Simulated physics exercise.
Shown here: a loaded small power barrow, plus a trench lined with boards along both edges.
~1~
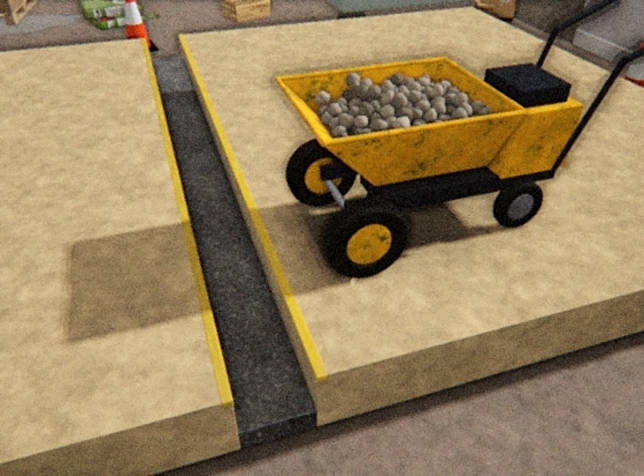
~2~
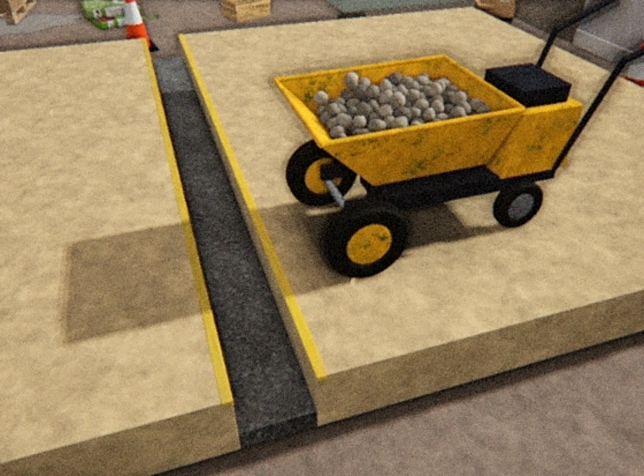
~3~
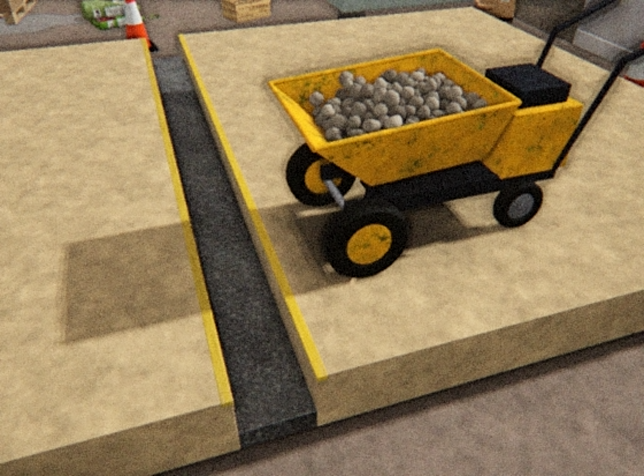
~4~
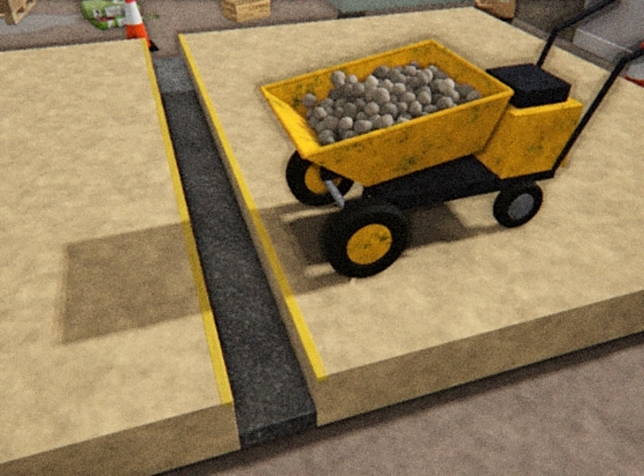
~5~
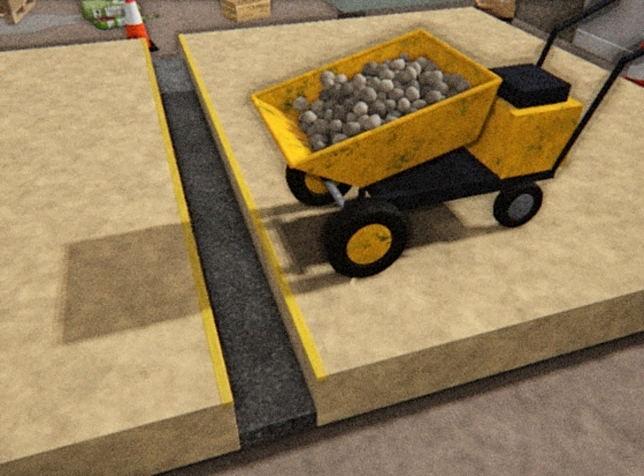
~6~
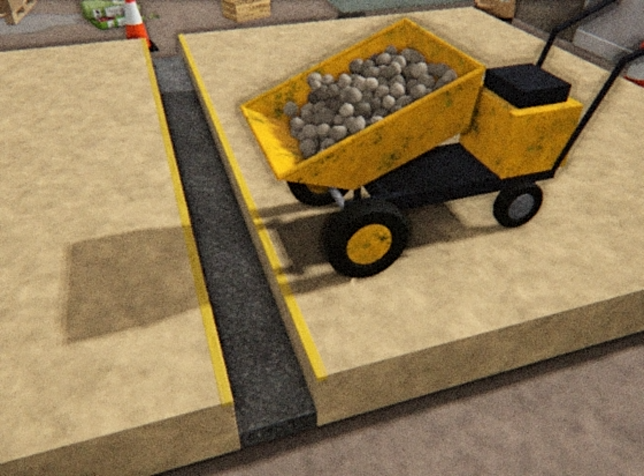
The clip opens on a yellow power barrow loaded with rounded grey pebbles, its skip level, standing to the right of a dark trench with yellow-edged sides. The skip begins tilting slightly toward the trench, then steepens steadily, its rear rising and front lip lowering while the wheels stay still.
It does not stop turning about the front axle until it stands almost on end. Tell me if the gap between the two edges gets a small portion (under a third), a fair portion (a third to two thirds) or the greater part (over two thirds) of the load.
It gets a fair portion.
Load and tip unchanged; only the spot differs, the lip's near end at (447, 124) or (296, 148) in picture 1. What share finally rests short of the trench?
That works out to 50 per cent for the first position and 0 per cent for the second.
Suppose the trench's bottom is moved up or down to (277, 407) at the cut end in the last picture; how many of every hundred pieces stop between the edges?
Close to 40 per cent, I reckon.
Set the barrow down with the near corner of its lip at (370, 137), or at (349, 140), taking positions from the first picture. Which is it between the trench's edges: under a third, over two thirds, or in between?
Spot one gives above two thirds, spot two gives more than two thirds.
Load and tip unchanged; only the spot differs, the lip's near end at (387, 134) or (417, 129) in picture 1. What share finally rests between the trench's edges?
First try: Some 90 %; second try: 60 %.
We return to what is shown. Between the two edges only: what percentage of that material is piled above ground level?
Estimate: Near 0 in a hundred.
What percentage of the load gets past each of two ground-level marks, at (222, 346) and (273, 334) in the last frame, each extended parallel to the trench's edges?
About 40 and 90 %.
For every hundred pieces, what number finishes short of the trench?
About 0 %.
Shortly afterwards, skip tipped steeply; the whole lot in the skip.
Next, skip tipped right over; near two thirds in the skip; near a quarter in or heaped over the trench; a little beyond it; only a few falling.
Some moments later, skip tipped right over; a little in the skip; near half in or heaped over the trench; near half beyond it.
In the end, skip tipped right over; near half in or heaped over the trench; near half beyond it.
